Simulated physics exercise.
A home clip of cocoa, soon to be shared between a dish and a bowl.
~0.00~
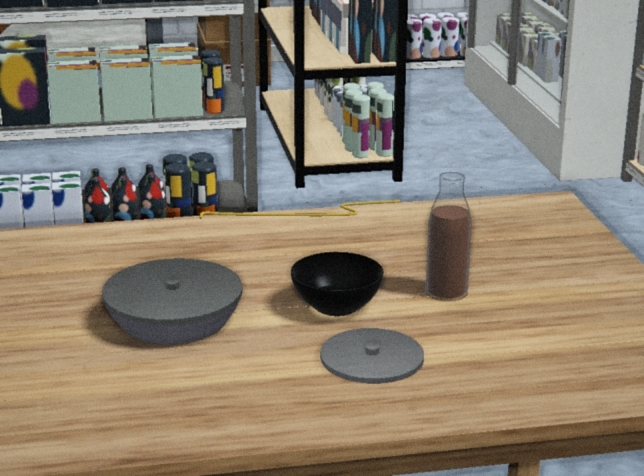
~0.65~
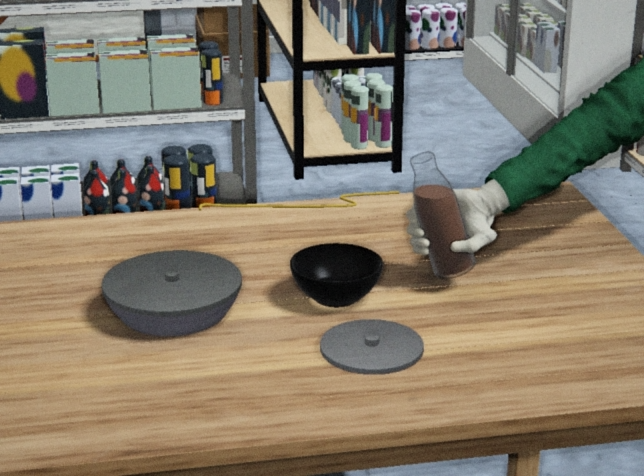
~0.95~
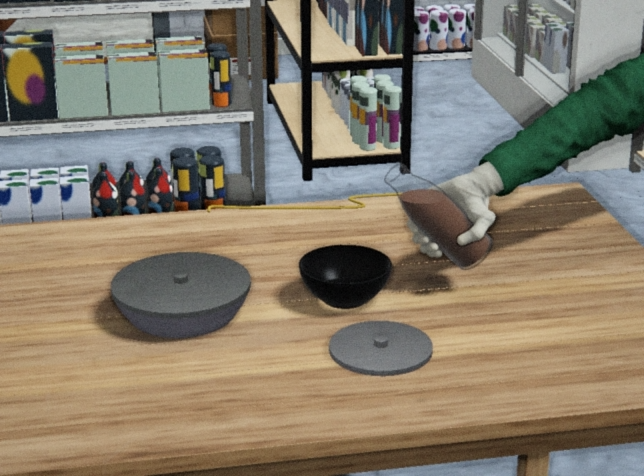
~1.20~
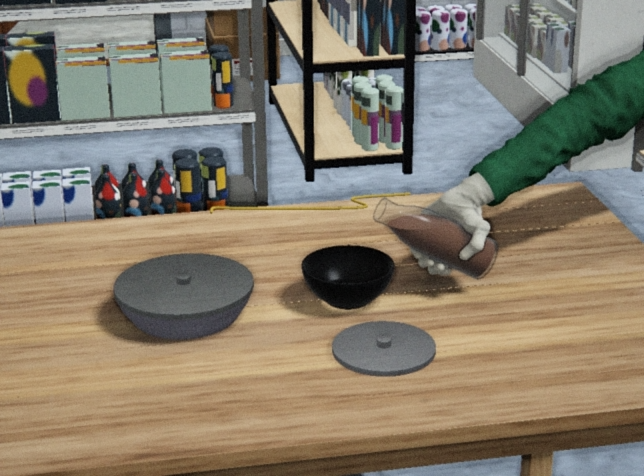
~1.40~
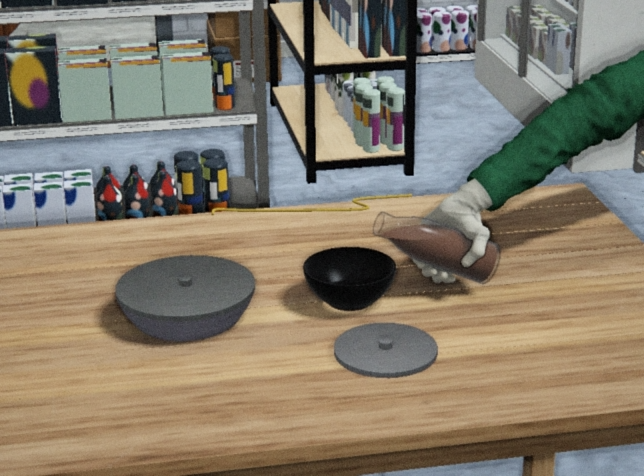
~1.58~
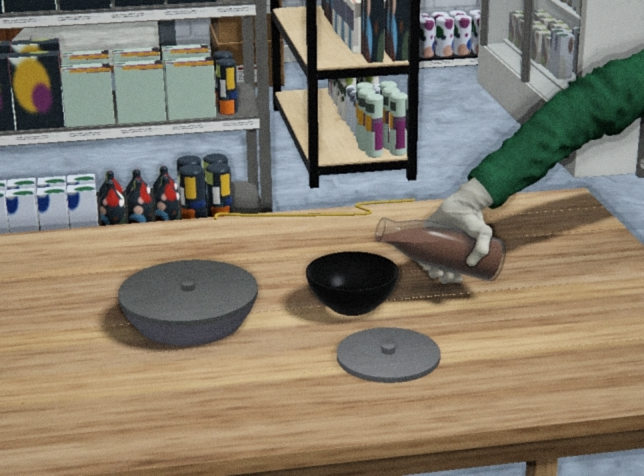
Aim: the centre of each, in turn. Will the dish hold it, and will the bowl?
The dish does not hold it, the bowl holds it.
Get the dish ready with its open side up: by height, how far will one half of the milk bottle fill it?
Level: Near 25 per cent of height.
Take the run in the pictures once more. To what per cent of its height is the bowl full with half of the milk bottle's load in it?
Near 50 in a hundred.
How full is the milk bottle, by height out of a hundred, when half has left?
35 per cent, roughly.
After 2.3 s, the cocoa goes into the bowl.
After 3.2 s, it hits the lid of the dish and runs off.
After 4.6 s, the bowl has its share inside; the dish is empty, in a puddle.
